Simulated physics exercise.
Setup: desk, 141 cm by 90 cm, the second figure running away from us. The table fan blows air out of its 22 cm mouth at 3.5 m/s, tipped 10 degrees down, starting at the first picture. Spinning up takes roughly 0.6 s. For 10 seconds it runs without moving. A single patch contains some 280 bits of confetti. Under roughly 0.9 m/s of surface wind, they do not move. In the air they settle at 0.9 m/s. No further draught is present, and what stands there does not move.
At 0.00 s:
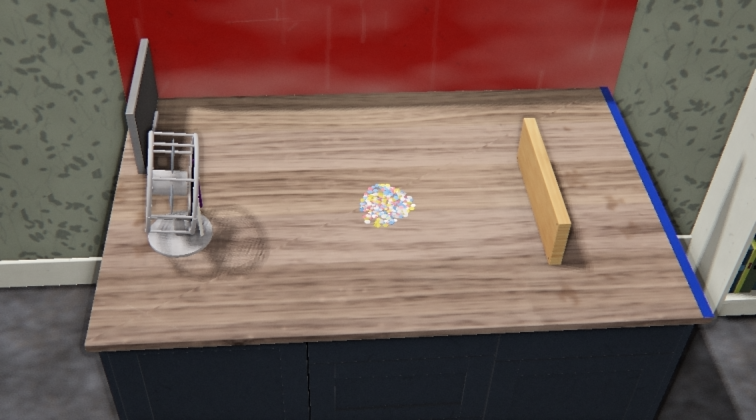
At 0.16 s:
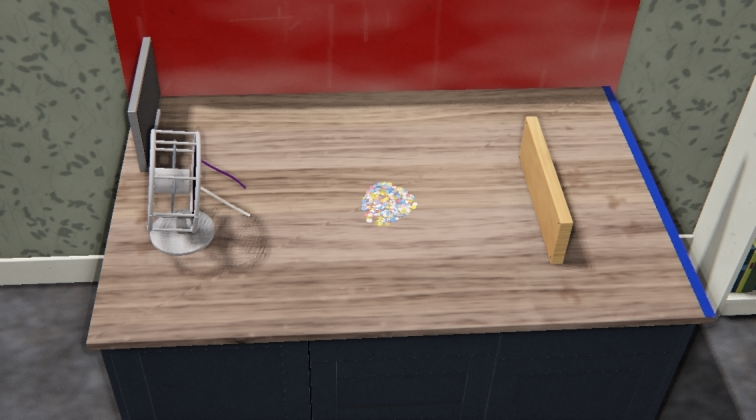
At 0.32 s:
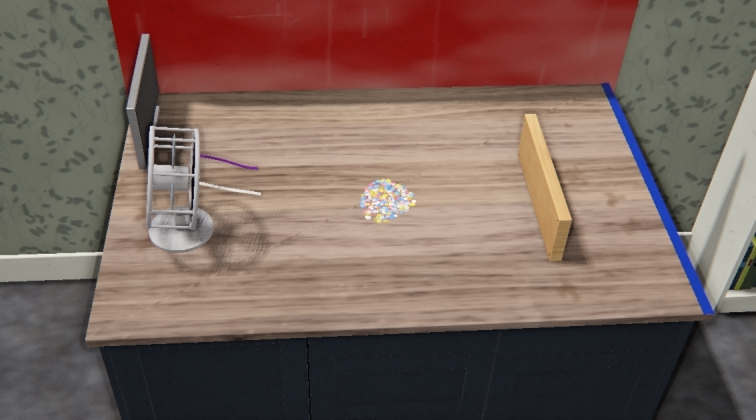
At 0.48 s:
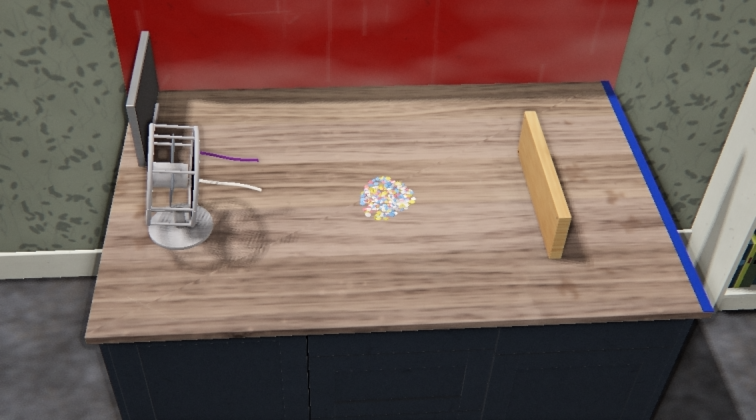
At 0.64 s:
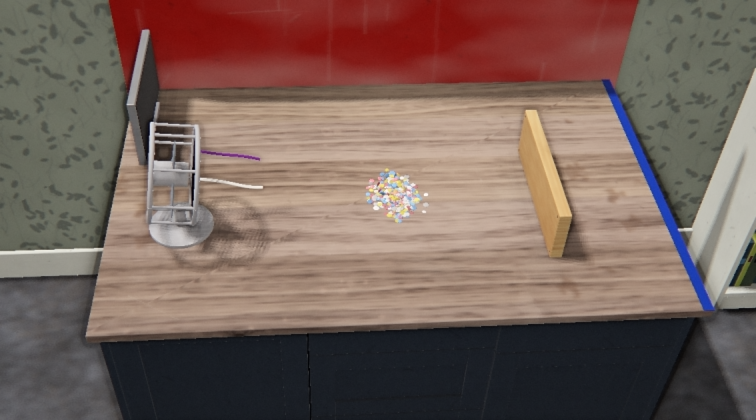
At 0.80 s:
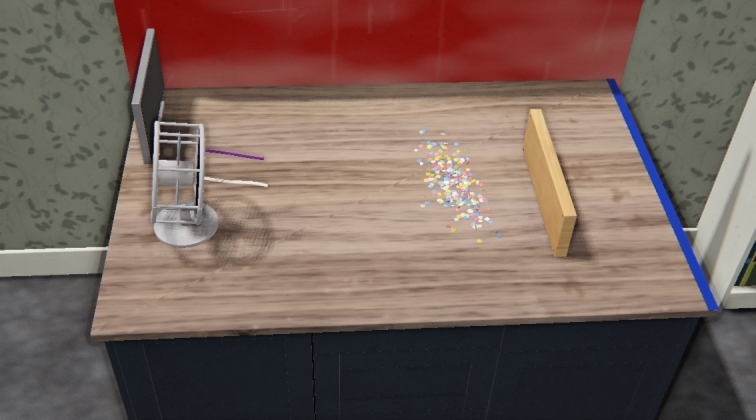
We see a table fan on the left of a wooden counter, its ribbons lifting and streaming out, while a confetti patch lies still; then the pieces start to scatter and slide right, spreading toward a standing wooden board.
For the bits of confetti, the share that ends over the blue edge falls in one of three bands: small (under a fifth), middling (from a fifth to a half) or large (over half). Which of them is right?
It is large.
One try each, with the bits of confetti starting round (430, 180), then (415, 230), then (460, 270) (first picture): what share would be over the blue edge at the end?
It goes 70 %, then 5 %, then 0 %.
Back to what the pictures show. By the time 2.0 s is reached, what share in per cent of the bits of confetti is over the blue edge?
70 per cent, roughly.
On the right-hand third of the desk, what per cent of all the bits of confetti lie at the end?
3 %.
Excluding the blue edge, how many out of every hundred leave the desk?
Estimate: Near 20 %.
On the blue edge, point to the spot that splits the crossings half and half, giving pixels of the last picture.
Median crossing point, approx. (628, 109).
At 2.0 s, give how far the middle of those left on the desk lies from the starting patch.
The middle is some 60 cm from where it began.
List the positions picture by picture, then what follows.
In the first picture, the middle of the bits of confetti is near (385, 205), none has stirred yet and the mouth of the table fan is at (172, 183).
In the second picture, the middle of the bits of confetti is near (387, 203), none has stirred yet and the blue edge is centred on (656, 185).
In the third picture, the middle of the bits of confetti is near (386, 200), none has stirred yet, the top of a board is at (547, 163) and the top of a laptop is at (138, 69).
In the fourth picture, the middle of the bits of confetti is near (385, 198) and none has stirred yet.
In the fifth picture, the middle of the bits of confetti is near (395, 194), the farthest in sight from the table fan is at (426, 195) and about 55 % have left their places.
In the sixth picture, the middle of the bits of confetti is near (456, 182), the farthest in sight from the table fan is at (499, 236) and all have left their places.
After 2.0 s the count stands so, 67 % are over the blue edge; the middle of those still in play is near (502, 83).
After 3.2 s the count stands so, 69 % are over the blue edge.
After 5.5 s the count stands so, 69 % are over the blue edge.
After 10.0 s, at the end, 69 % are over the blue edge.
